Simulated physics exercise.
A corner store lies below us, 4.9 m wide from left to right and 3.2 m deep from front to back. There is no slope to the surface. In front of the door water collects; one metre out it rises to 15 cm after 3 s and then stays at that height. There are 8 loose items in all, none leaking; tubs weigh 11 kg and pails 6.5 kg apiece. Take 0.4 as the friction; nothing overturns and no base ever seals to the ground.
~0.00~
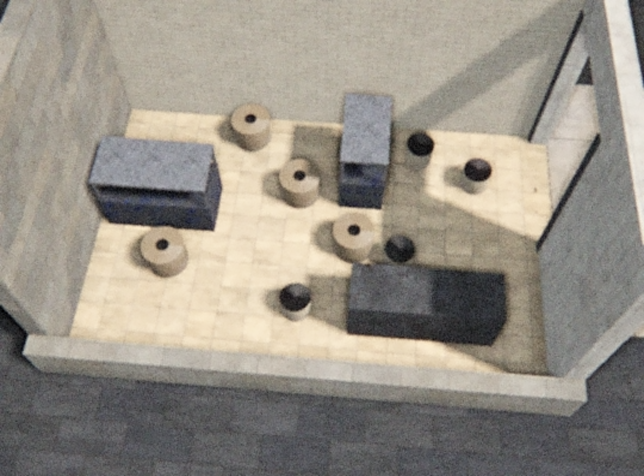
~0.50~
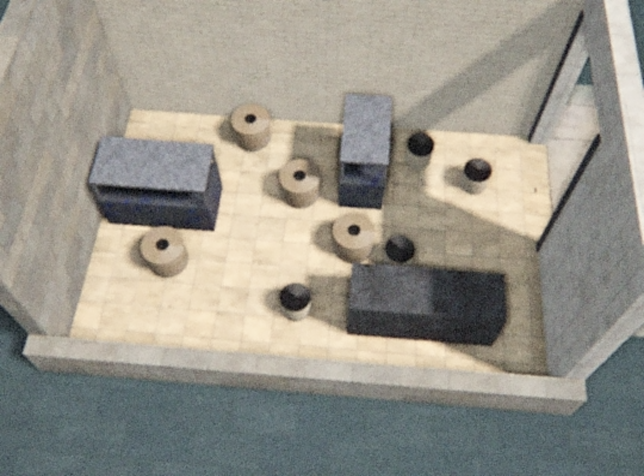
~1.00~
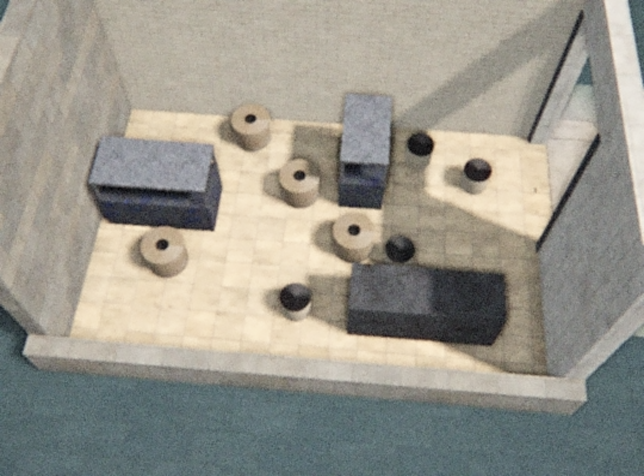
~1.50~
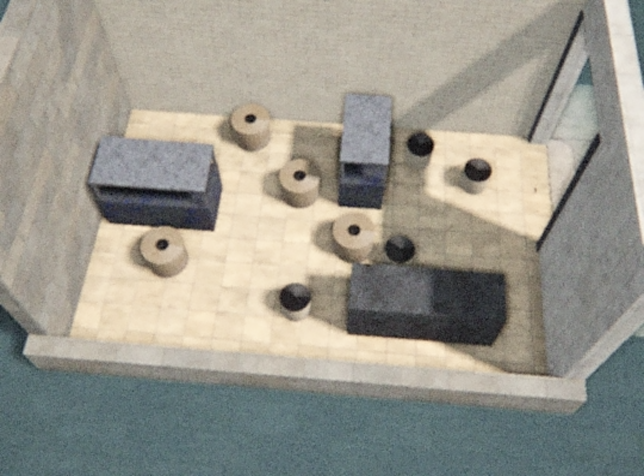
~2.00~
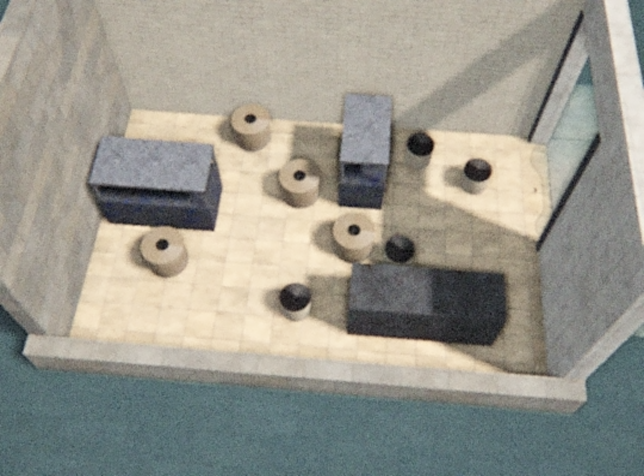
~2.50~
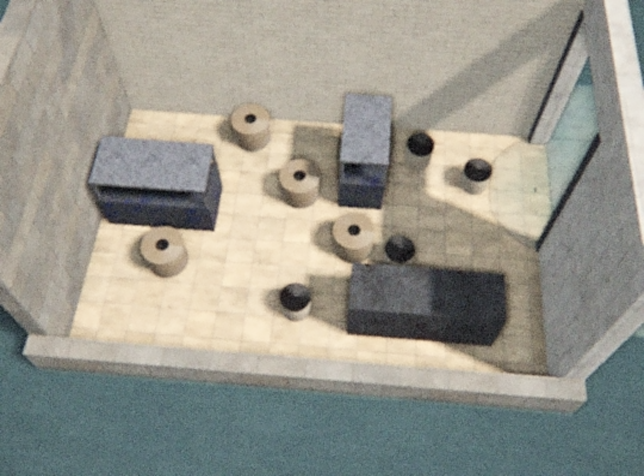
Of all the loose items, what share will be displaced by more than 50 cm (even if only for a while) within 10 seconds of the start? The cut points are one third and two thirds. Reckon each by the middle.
One to two in three.
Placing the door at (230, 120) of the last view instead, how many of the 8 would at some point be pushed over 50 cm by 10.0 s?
In that case the number is 3.
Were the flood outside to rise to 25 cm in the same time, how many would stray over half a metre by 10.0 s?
I count 6 of them in that case.
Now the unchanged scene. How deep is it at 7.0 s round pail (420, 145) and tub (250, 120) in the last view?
Around 9 cm and 2 cm.
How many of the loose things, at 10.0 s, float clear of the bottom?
Count at that moment: 0.
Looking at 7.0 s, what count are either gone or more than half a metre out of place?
3.
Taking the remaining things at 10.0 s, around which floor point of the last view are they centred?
Centred roughly on (271, 222).
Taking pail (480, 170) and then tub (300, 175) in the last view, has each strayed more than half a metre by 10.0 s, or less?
Bigger; smaller.
After 3.5 s 0 of 8 are over 50 cm from their spots; 0 afloat.
After 4.5 s 1 of 8 are over 50 cm from their spots; 0 afloat.
After 7.0 s 3 of 8 are over 50 cm from their spots; 0 afloat.
After 10.0 s 3 of 8 are over 50 cm from their spots, and 3 have been at some point; 0 afloat.
